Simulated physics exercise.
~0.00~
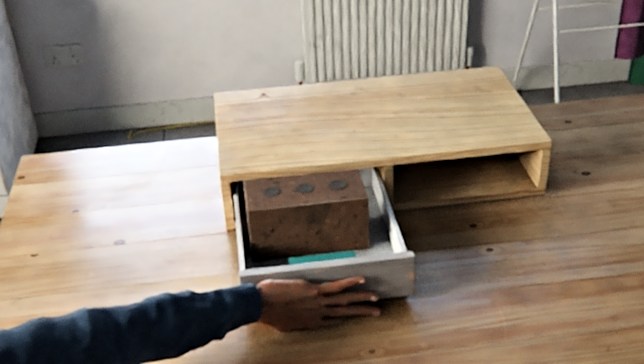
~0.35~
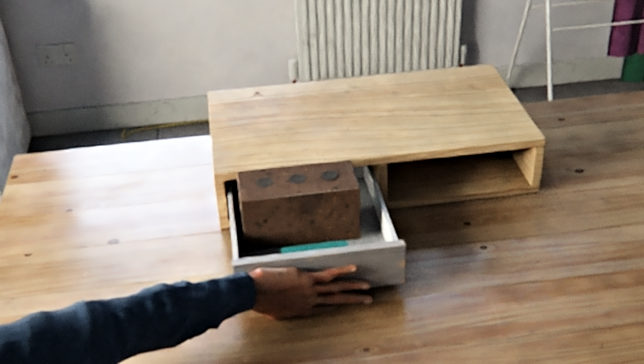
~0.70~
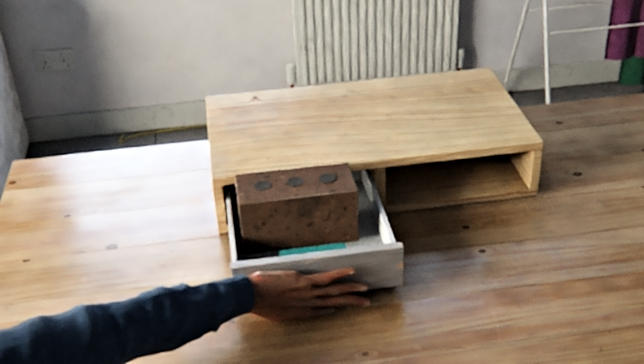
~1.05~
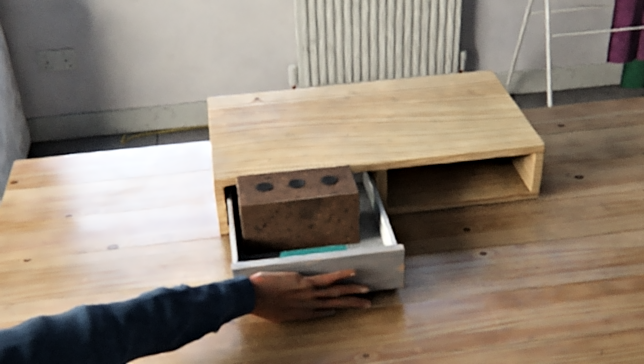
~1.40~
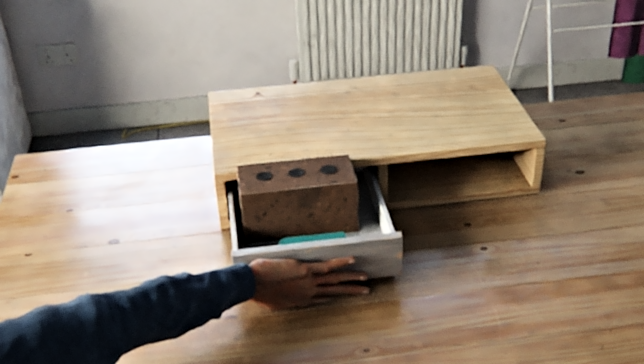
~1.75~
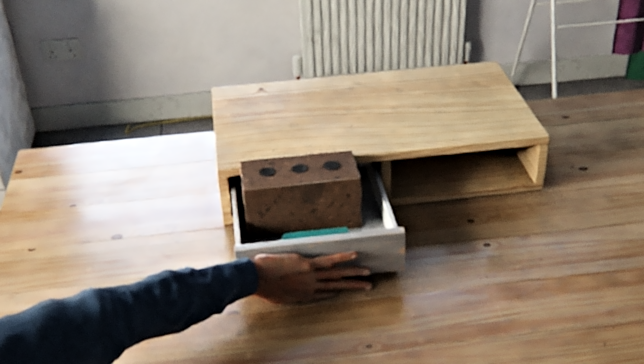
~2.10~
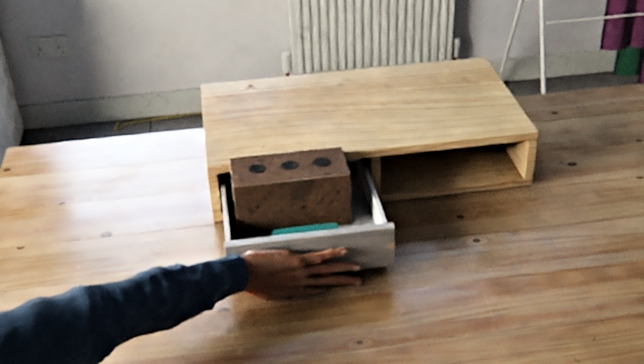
A hand in a dark sleeve held the front of an open drawer carrying a brown brick and a turquoise case in a low wooden chest, then pushed it inward slightly, but it stopped and was still ajar at the end.
